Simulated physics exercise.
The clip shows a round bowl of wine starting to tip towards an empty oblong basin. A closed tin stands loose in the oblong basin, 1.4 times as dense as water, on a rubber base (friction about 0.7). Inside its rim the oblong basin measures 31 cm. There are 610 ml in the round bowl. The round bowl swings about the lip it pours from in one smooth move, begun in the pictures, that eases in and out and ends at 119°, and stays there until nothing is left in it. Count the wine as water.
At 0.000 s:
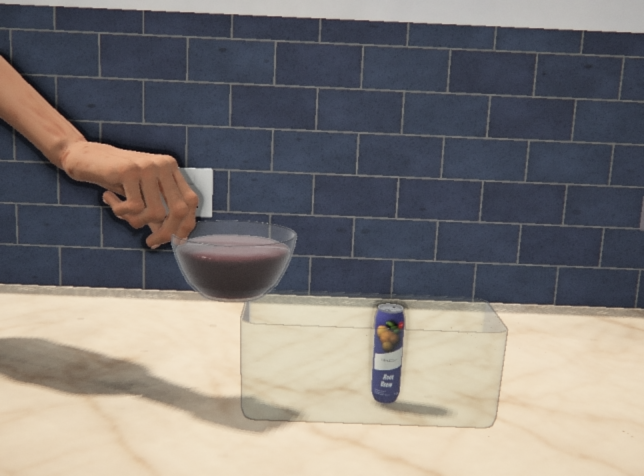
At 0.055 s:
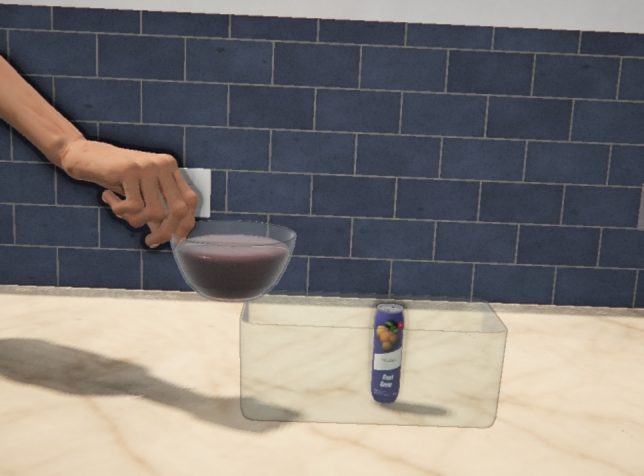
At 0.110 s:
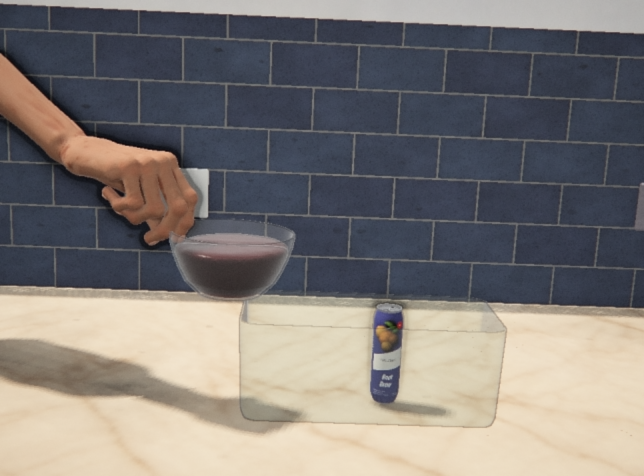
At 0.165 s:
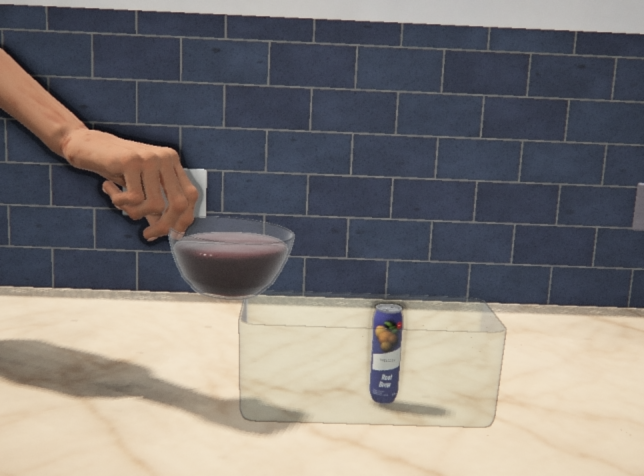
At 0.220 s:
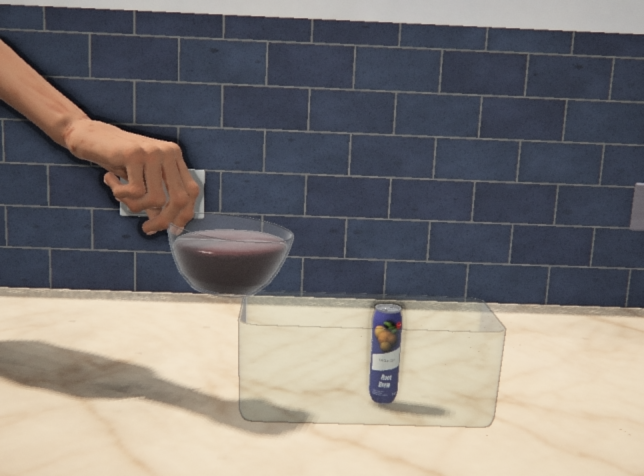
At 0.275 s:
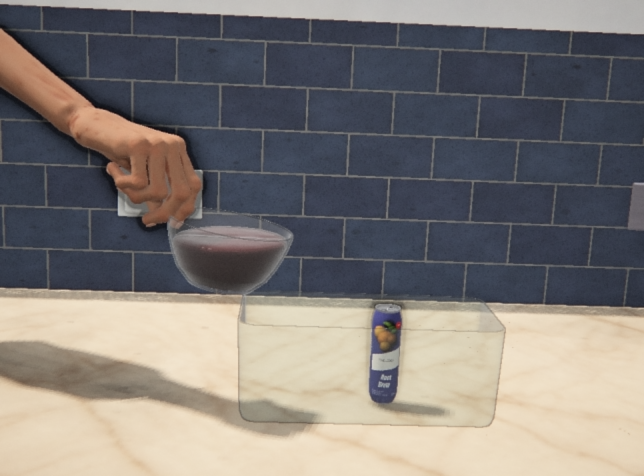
To begin with, a hand holds a clear round bowl of dark red wine level above the left end of a clear oblong basin, where a blue tin stands upright. The hand then slowly tilts the bowl slightly to the right, while the tin and basin stay still.
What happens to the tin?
The tin stays up.
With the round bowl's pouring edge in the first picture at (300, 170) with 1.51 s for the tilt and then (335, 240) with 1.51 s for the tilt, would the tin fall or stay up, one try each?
First it remains upright; then it remains upright.
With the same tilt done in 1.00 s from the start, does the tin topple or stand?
Then it keeps standing.
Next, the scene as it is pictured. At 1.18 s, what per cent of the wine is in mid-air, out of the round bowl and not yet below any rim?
About 6 per cent.
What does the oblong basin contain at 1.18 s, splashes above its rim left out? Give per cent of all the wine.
About 94 per cent.
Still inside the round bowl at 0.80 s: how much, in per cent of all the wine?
Near 50 in a hundred.
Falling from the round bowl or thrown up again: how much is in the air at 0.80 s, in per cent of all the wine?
Near 32 in a hundred.
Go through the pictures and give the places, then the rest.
In the first picture, it leans 0°; its right rim is at (296, 237); the wine meets the walls at (177, 243) and (291, 248); the oblong basin's rim runs from (245, 307) to (497, 317); the tin's top is at (390, 312).
In the second picture, it leans 0°; its right rim is at (295, 237); the wine meets the walls at (176, 243) and (290, 248).
In the third picture, it leans 2°; its right rim is at (294, 237); the wine meets the walls at (176, 243) and (289, 247).
In the fourth picture, it leans 3°; its right rim is at (294, 237); the wine meets the walls at (175, 241) and (288, 245).
In the fifth picture, it leans 6°; its right rim is at (293, 237); the wine meets the walls at (174, 238) and (289, 242).
In the sixth picture, it leans 9°; its right rim is at (292, 238); the wine meets the walls at (174, 235) and (288, 239).
After 0.80 s the tilt is 65° and 51 per cent is still to pour; the tin stands where it began.
After 1.18 s the tilt is 105° and 0 per cent is still to pour; the tin stands where it began.
After 1.58 s the tilt is 119° and 0 per cent is still to pour; the tin stands where it began.
After 2.01 s the tilt is 119° and 0 per cent is still to pour; the tin stands where it began.
In the end the tin stands where it began.
